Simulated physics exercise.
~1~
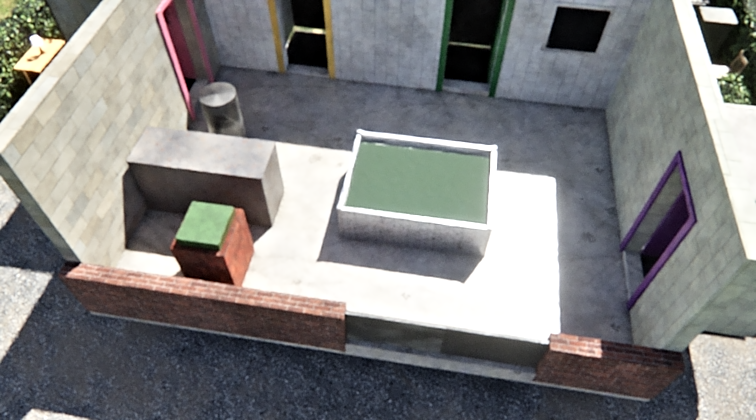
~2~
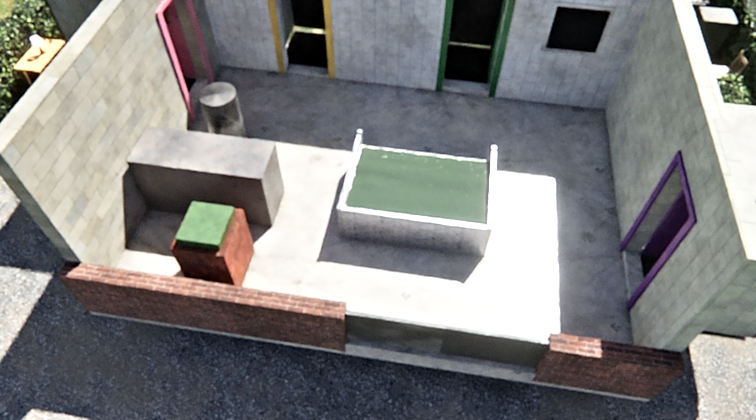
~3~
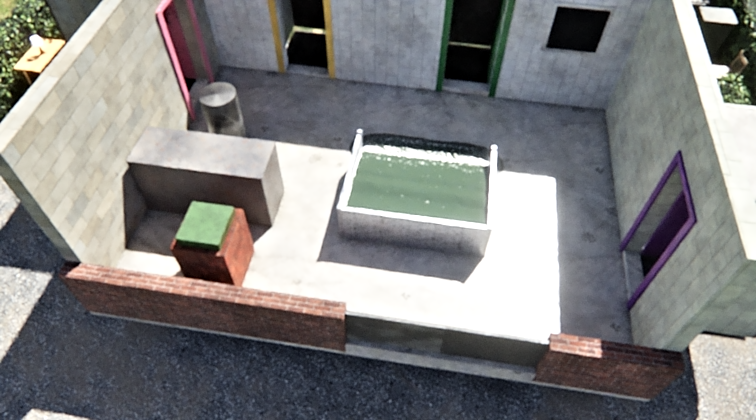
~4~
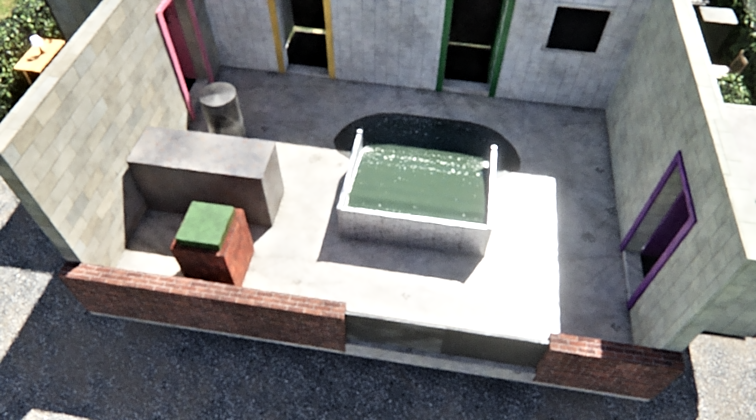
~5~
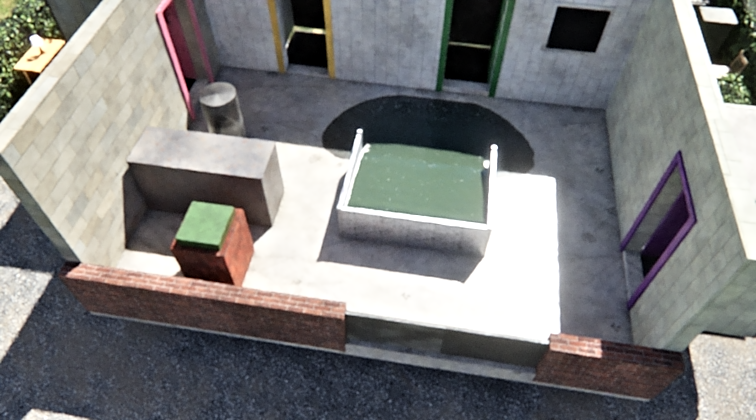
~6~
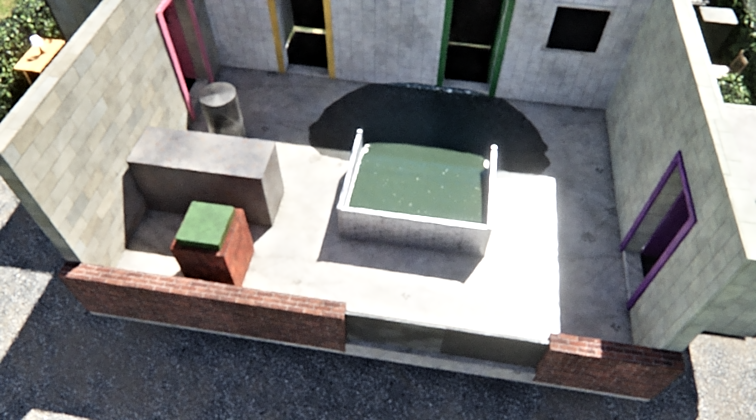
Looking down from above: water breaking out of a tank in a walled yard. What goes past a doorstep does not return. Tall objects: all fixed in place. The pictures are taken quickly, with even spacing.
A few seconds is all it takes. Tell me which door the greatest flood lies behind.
It lies behind the green door.
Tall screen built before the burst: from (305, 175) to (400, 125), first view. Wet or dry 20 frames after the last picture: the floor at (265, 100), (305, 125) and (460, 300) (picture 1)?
Taking the three spots in turn: Swamped, swamped, spared.
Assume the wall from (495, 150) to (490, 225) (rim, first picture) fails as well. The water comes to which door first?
My pick is the purple-painted one.
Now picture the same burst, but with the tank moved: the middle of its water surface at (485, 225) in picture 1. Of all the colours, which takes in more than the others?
I'd say the green-painted one takes the most.
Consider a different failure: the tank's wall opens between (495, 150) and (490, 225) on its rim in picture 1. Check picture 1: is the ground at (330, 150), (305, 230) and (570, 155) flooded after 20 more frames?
Going through them one by one, I'd call them spared, spared and sodden.
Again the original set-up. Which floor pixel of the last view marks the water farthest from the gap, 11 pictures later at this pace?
Somewhere near (230, 67).
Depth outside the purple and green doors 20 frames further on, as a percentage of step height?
I'd put the first at close to 30 per cent and the second at close to 130 per cent.
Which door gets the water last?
The purple door.
A moment on, water covers 25 % of the floor; green door a lot in, yellow door wet at the sill, nothing in, pink door not reached, purple door not reached.
Next, water covers 30 % of the floor; green door a lot in, yellow door a trickle in, pink door not reached, purple door not reached.
Then, water covers 50 % of the floor; green door a lot in, yellow door some in, pink door a trickle in, purple door wet at the sill, nothing in.
Later, water covers 75 % of the floor; green door a lot in, yellow door some in, pink door a trickle in, purple door wet at the sill, nothing in.
In the end, water covers 95 % of the floor; green door a lot in, yellow door some in, pink door a trickle in, purple door wet at the sill, nothing in; the green door has let in the most.
